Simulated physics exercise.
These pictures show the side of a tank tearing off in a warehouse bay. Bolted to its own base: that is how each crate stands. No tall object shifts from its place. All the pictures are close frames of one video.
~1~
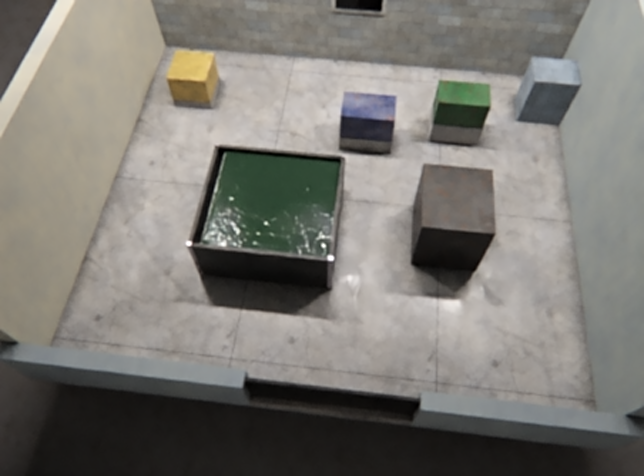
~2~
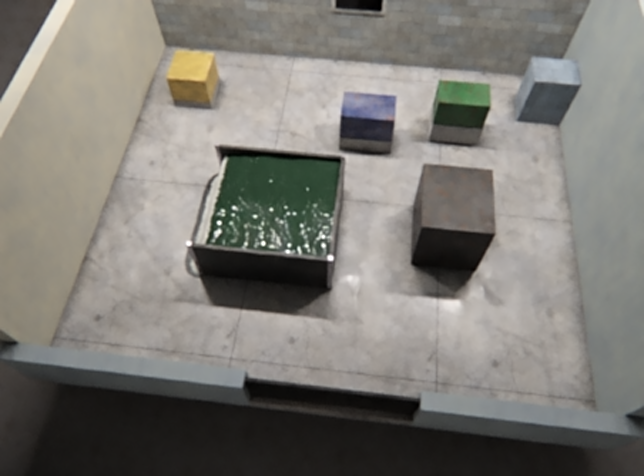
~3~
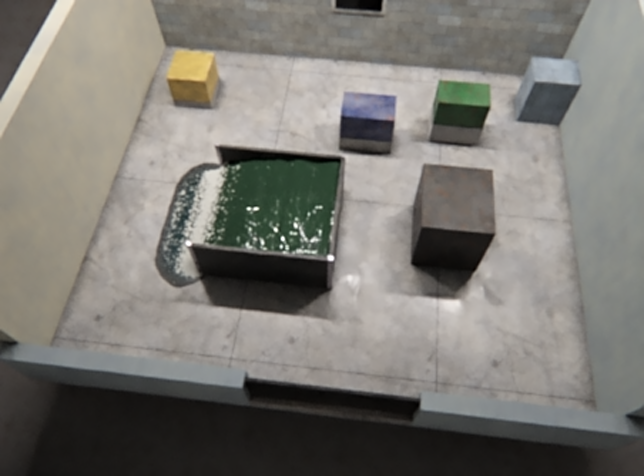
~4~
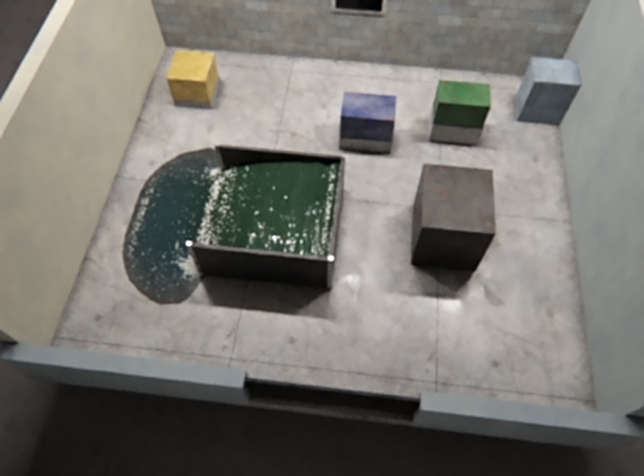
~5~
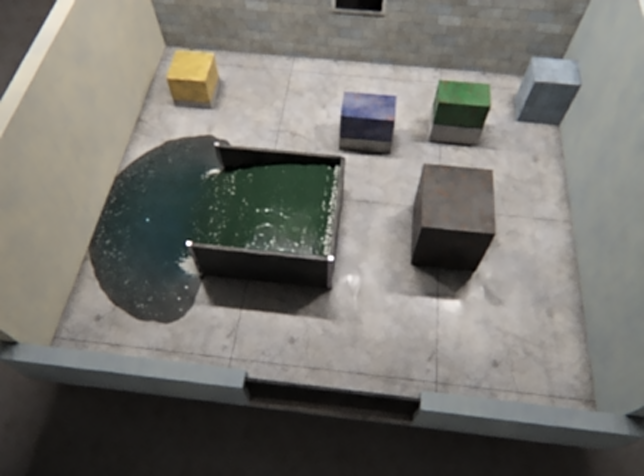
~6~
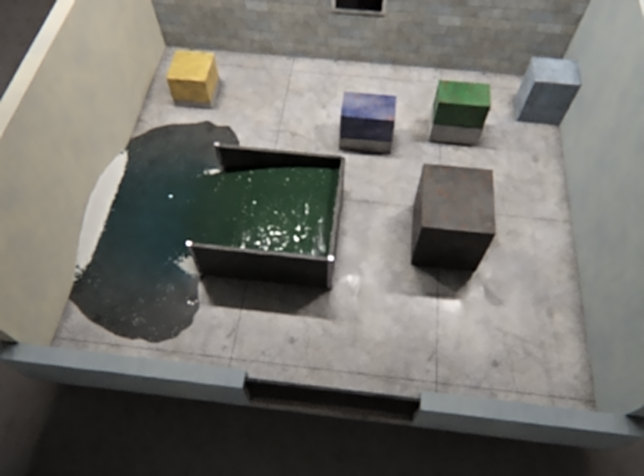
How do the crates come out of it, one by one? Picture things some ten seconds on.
One by one: The blue crate comes out dry; the yellow crate comes out wet; the green crate comes out dry.
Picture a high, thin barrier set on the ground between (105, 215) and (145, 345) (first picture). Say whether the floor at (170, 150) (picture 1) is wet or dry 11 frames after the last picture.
My call: Soaked.
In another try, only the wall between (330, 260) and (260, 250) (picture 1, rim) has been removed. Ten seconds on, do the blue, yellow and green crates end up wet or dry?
Result: Blue crate is left untouched, yellow crate is left untouched, green crate is left untouched.
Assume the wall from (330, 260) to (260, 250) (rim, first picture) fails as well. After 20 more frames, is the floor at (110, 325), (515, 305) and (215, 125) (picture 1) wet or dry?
Spot one inundated, spot two inundated, spot three spared.
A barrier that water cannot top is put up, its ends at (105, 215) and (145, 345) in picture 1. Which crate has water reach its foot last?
That would be the green one.
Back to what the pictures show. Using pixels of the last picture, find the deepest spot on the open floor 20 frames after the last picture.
It should be roughly at (165, 49).
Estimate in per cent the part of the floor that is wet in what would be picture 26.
About 55 %.
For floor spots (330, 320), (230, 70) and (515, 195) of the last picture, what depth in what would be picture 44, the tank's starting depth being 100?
First 8, next 8, last 0 in a hundred.
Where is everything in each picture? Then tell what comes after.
The tank at (271, 201) is whole and still, in the first frame.
Water pours out at (213, 215) and has run to a hidden place, in the second frame.
Water pours out at (214, 216) and has run to (203, 168), in the third frame.
Water pours out at (214, 217) and has run to (183, 158), in the fourth frame.
Water pours out at (214, 218) and has run to (117, 182), in the fifth frame.
The front is at (128, 145), out from the gap at (214, 217), in the sixth frame.
A moment on, water covers 20 % of the floor; the blue crate not reached, the yellow crate water round its plinth, the green crate not reached.
Next, water covers 25 % of the floor; the blue crate not reached, the yellow crate water round its plinth, the green crate not reached.
Then, water covers 55 % of the floor; the blue crate water round its plinth, the yellow crate water round its plinth, the green crate not reached.
Later, water covers 90 % of the floor; the blue crate water round its plinth, the yellow crate water round its plinth, the green crate water round its plinth.
In the end, water covers 100 % of the floor; the blue crate stayed above the water, the yellow crate was topped, the green crate stayed above the water.
